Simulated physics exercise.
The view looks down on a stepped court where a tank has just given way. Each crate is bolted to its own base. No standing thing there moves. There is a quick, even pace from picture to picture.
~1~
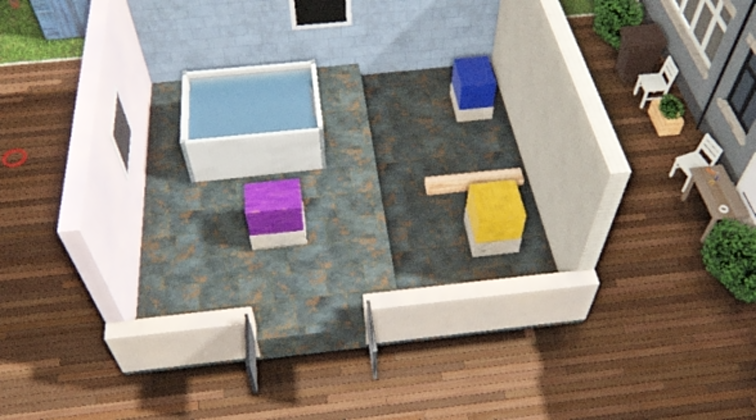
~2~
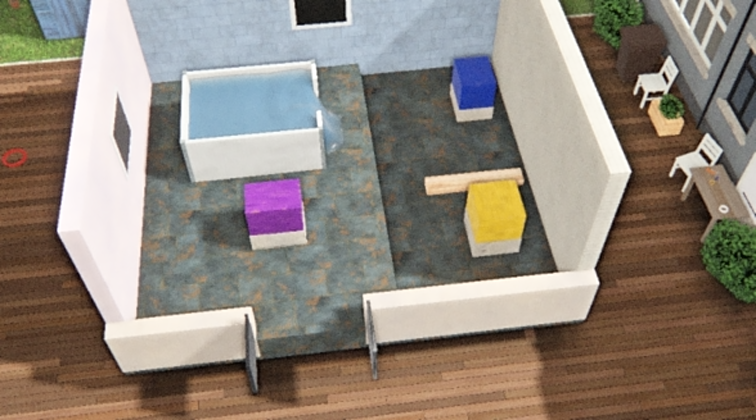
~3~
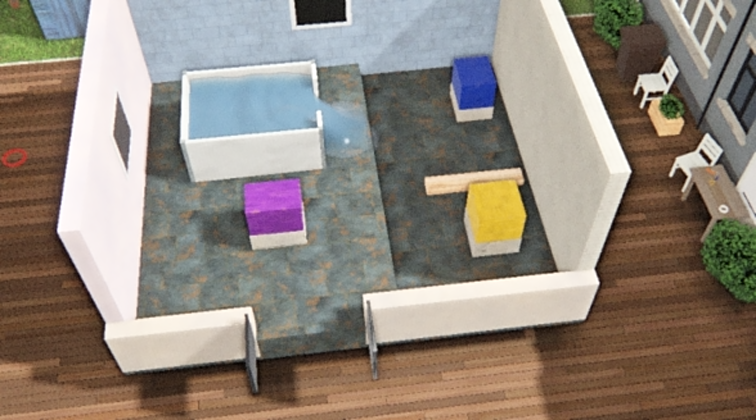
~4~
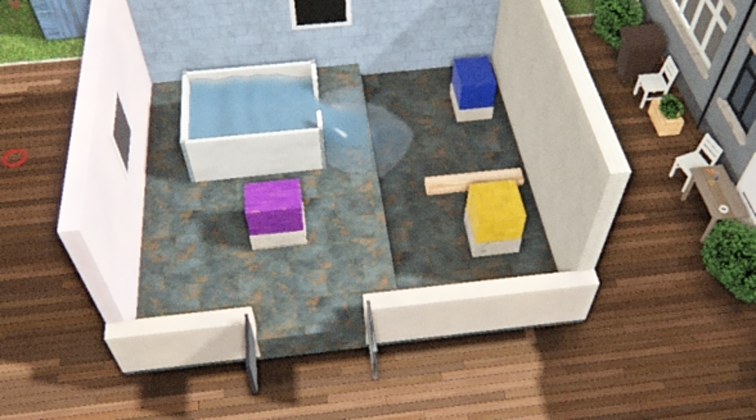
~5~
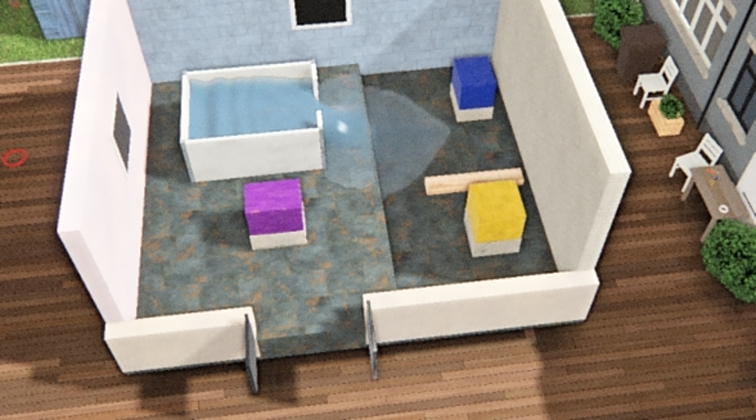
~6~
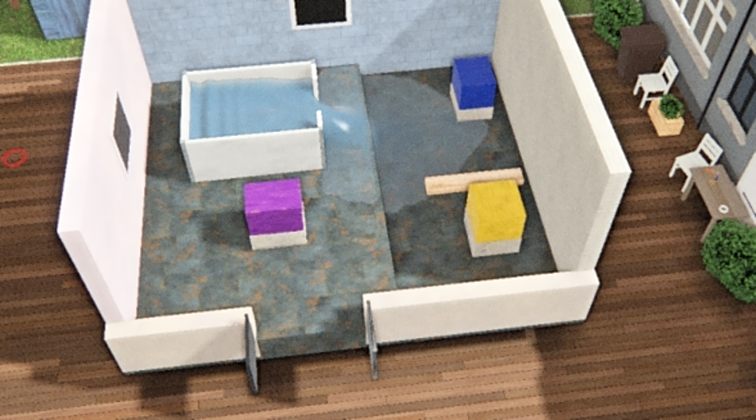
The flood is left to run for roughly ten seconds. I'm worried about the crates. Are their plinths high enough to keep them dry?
Well, the blue crate will get wet, the purple crate will stay dry, the yellow crate will stay dry.
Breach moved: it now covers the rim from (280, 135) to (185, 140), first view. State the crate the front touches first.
The purple crate comes first.
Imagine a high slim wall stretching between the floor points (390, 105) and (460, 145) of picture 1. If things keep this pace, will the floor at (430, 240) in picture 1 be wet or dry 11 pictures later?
At that place: Wet.
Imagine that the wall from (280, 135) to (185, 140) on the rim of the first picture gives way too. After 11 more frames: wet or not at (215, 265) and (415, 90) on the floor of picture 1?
Submerged, then untouched.
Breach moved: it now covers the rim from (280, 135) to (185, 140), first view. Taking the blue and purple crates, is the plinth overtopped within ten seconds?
As I see it, the blue one is not reached, and the purple one gets reached.
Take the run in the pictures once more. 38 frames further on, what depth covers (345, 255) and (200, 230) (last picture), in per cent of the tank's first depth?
Around 0 % at the first and 0 % at the second.
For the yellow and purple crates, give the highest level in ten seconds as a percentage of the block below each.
Respectively 70 % and 0 %.
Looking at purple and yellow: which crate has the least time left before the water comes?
The yellow crate, then.
A moment on, water covers 35 % of the floor; the blue crate water round its plinth, the purple crate not reached, the yellow crate water round its plinth.
Next, water covers 40 % of the floor; the blue crate water round its plinth, the purple crate not reached, the yellow crate water round its plinth.
Then, water covers 45 % of the floor; the blue crate water round its plinth, the purple crate not reached, the yellow crate water round its plinth.
Later, water covers 45 % of the floor; the blue crate water round its plinth, the purple crate not reached, the yellow crate water round its plinth.
In the end, water covers 45 % of the floor; the blue crate was topped, the purple crate stayed above the water, the yellow crate stayed above the water.
